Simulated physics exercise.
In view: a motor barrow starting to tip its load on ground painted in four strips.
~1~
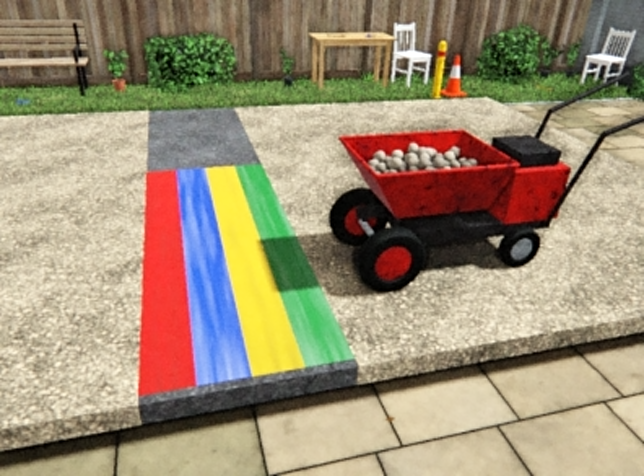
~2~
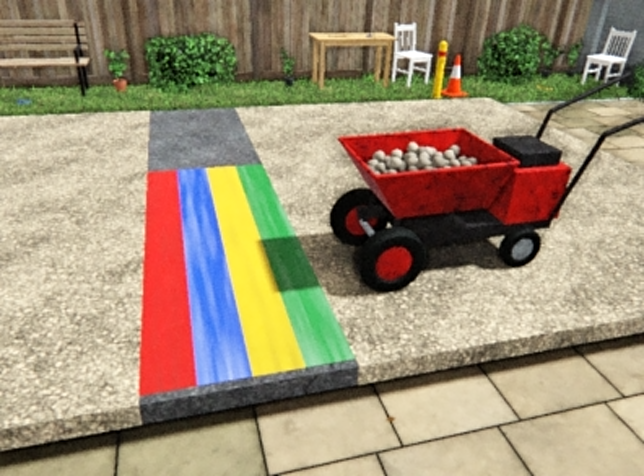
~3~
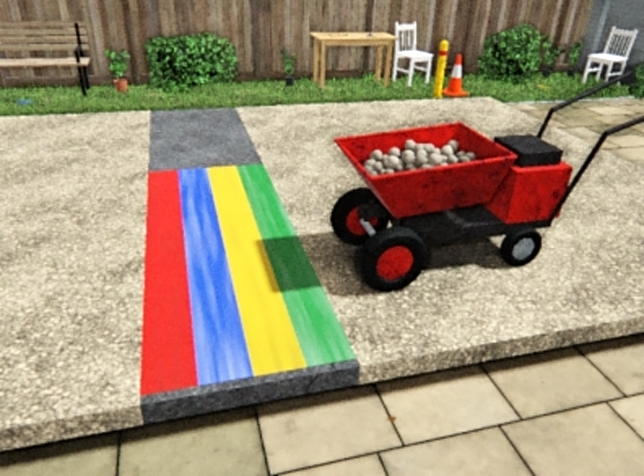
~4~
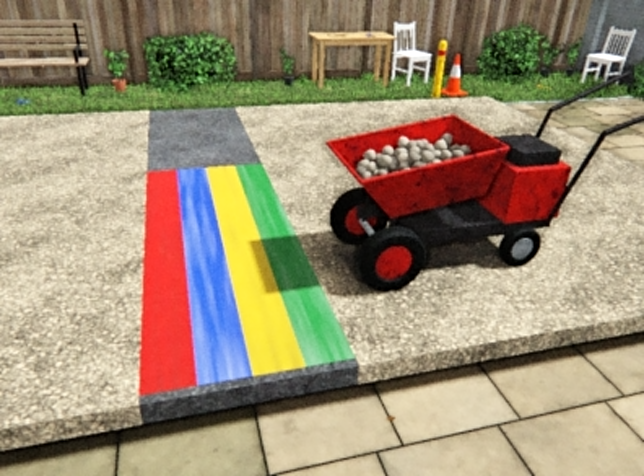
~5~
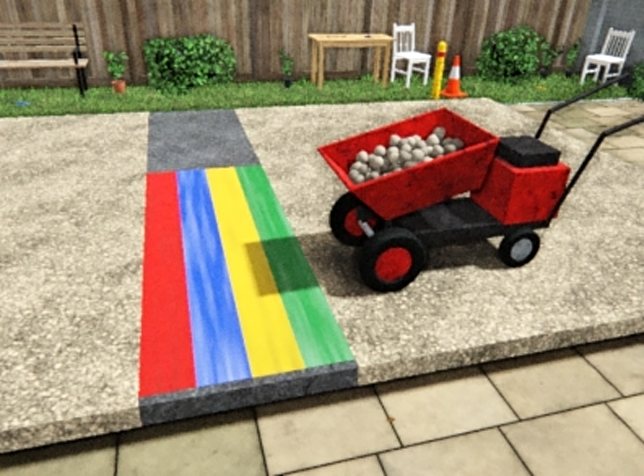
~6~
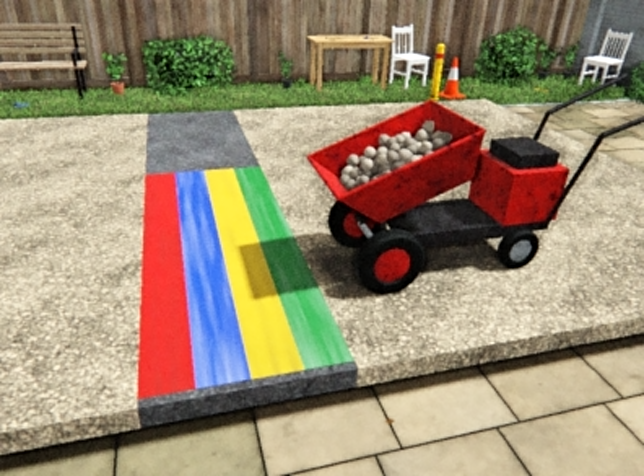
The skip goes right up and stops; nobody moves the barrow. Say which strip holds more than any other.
The yellow strip carries the most.
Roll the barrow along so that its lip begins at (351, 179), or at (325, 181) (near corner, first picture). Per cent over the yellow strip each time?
Roughly 40 per cent, and 10 per cent.
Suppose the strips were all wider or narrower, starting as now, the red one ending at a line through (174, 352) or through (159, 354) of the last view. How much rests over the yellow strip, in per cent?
About 40 and 40 per cent.
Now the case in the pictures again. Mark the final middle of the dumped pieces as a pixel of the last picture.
Roughly at (242, 276).
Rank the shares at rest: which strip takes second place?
In second place: That blue strip.
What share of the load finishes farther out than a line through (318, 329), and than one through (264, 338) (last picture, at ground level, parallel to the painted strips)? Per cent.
The first gives 90 %, the second 50 %.
Soon, skip tipped steeply; all in the skip.
A while on, skip tipped right over; most in the skip; a stray few over the green strip; about a quarter over the yellow strip; a stray few falling.
Towards the end, skip tipped right over; about a quarter in the skip; a small part over the green strip; about a third over the yellow strip; about a quarter over the blue strip; a small part over the red strip.
Finally, skip tipped right over; a small part in the skip; a small part over the green strip; about half over the yellow strip; about a quarter over the blue strip; a small part over the red strip; a stray few off the paint.
